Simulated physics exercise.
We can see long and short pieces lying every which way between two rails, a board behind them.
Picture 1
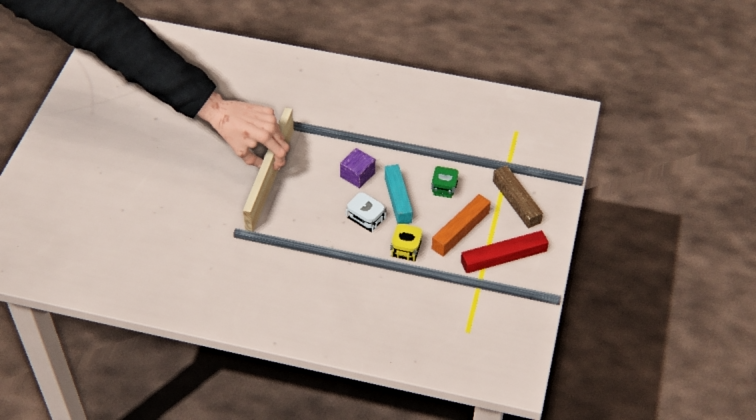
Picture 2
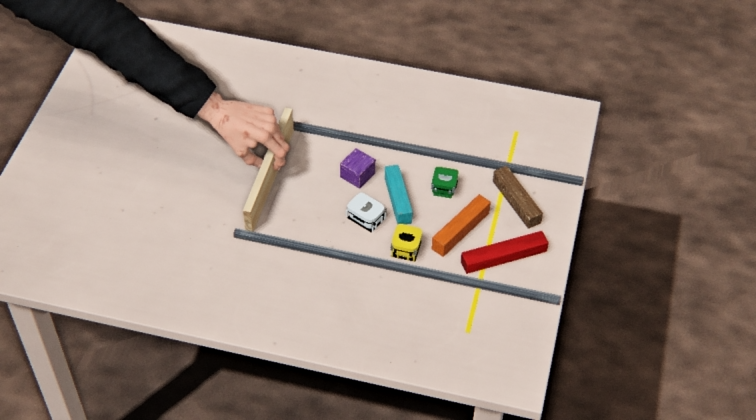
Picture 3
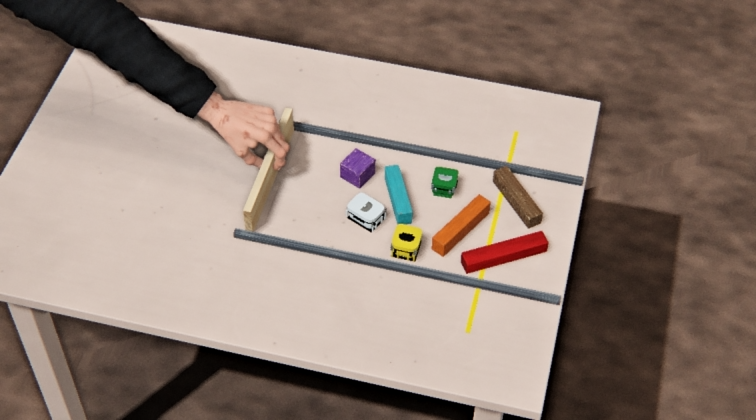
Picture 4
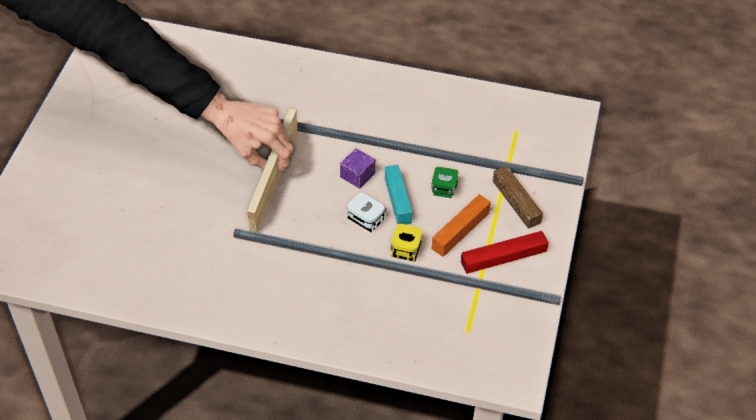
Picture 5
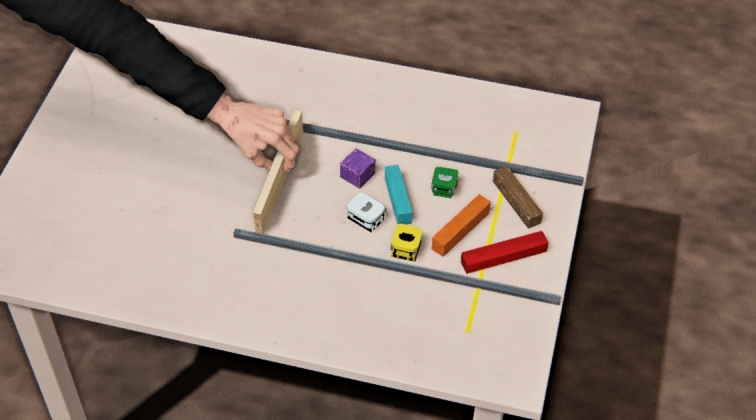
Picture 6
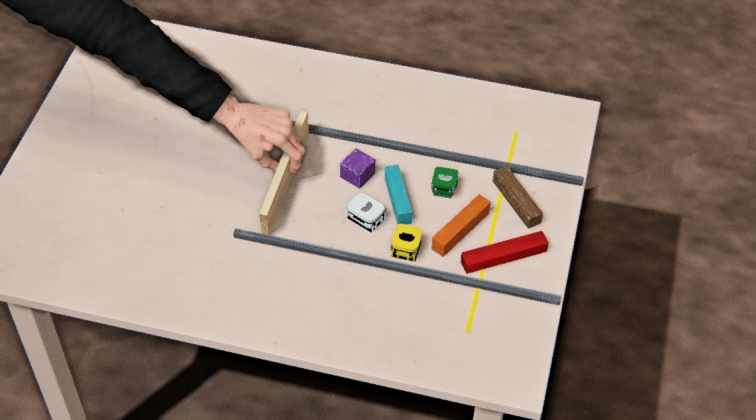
At first, a hand holds a pale wooden board upright across two gray rails, with colorful bars and small blocks scattered between them near a yellow line. The hand then slides the board slightly to the right, while the pieces stay where they are, still untouched by it.
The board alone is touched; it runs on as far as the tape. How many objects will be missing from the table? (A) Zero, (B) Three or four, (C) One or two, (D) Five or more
A, zero.
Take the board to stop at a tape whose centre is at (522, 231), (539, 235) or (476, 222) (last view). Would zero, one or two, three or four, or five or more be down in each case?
Counts for the three tries are either three or four, more than four and none at all.
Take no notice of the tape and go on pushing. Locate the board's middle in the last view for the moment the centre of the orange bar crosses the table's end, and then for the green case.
Approx. (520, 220) / approx. (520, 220) for the other.
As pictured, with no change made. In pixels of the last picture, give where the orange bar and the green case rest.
The orange bar ends at (546, 247) and the green case at (553, 203).
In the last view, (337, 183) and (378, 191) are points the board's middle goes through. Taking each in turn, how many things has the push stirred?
The counts are 1 and 3.
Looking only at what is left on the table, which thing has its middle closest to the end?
The brown bar is it.
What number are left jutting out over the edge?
3 in all.
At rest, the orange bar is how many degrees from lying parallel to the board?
It measures close to 40 degrees.
Soon after, none off yet; brown bar at rest near (517, 197); red stick at rest near (505, 252); orange bar at rest near (461, 225).
In the end, the number that fall off is zero.
